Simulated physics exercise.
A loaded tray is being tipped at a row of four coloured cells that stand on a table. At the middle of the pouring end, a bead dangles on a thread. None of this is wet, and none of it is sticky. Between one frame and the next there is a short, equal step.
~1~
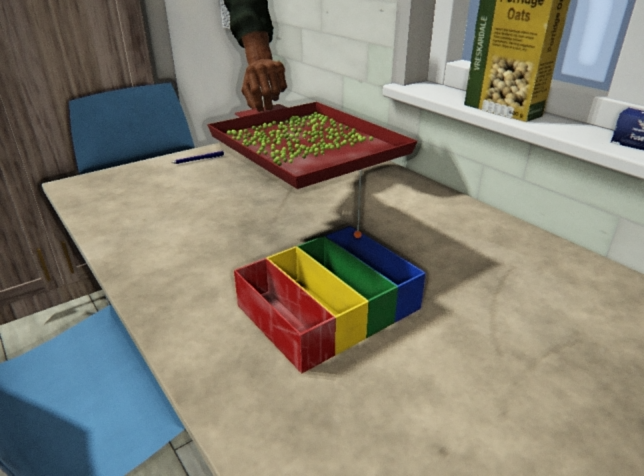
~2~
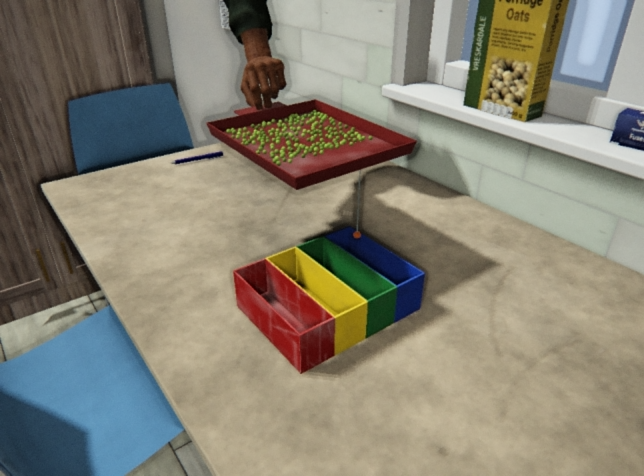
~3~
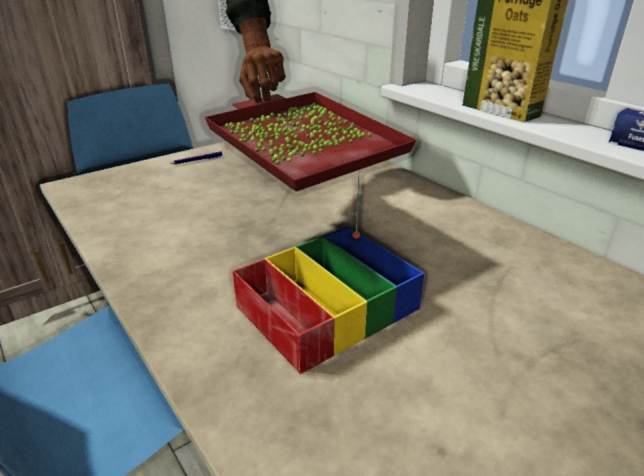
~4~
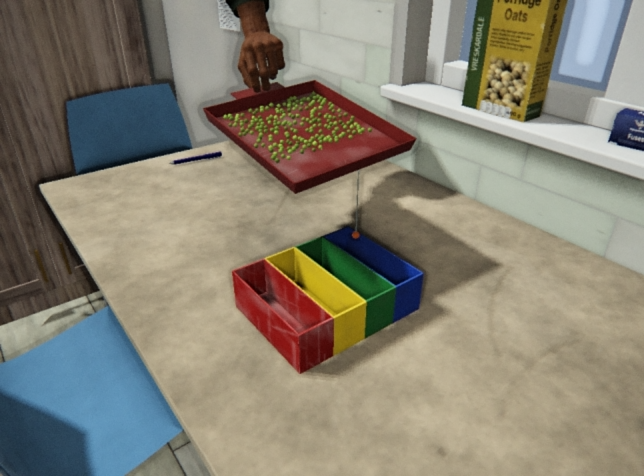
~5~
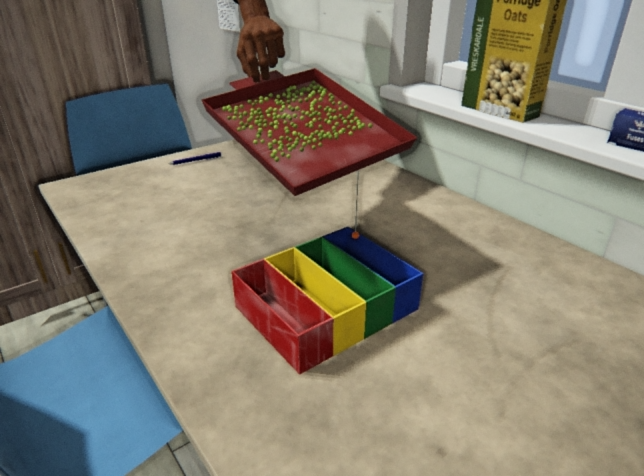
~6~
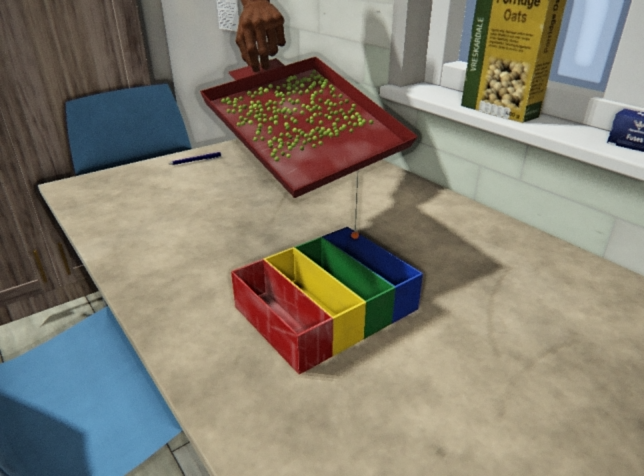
In a kitchen, seen from above at an angle, a beige table stands between blue chairs and a tiled wall with a box of oats on its ledge. A hand holds a red tray of small green peas above red, yellow, green and blue compartments, with a small bead hanging on a thread. The hand gradually tilts the tray, its near edge dipping lowest at the left corner, while the view stays almost still.
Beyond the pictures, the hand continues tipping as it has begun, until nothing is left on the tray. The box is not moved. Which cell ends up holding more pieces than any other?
The yellow cell ends up holding the most.
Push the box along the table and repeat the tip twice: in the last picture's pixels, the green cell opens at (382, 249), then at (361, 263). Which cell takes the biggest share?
Try 1: That red cell. Try 2: The yellow cell.
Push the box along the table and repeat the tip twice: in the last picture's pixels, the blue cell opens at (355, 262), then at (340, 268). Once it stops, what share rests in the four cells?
You'd get 100 per cent first and 100 per cent second.
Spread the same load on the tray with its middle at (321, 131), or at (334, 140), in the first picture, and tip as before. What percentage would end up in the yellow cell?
Estimate: 60 % first, 60 % second.
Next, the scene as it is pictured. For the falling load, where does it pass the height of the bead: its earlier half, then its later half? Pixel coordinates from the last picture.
Earlier half at (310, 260), later half at (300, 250).
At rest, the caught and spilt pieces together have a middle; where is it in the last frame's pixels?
Around (310, 305), give or take.
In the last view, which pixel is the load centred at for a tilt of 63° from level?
Somewhere about (313, 189).
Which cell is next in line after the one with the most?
The green one.
Just after the last frame, tray tipped steeply; the larger part on the tray; just a few in the yellow cell; just a few in the green cell; about a tenth falling or outside the box.
A moment on, tray tipped past a quarter turn; roughly half on the tray; roughly a third in the yellow cell; about a tenth in the green cell; just a few in the red cell; about a tenth falling or outside the box.
Further on, tray tipped past a quarter turn; the larger part in the yellow cell; roughly a quarter in the green cell; just a few in the red cell.
When it is over, tray tipped past a quarter turn; the larger part in the yellow cell; roughly a quarter in the green cell; just a few in the red cell; not one in the blue cell.
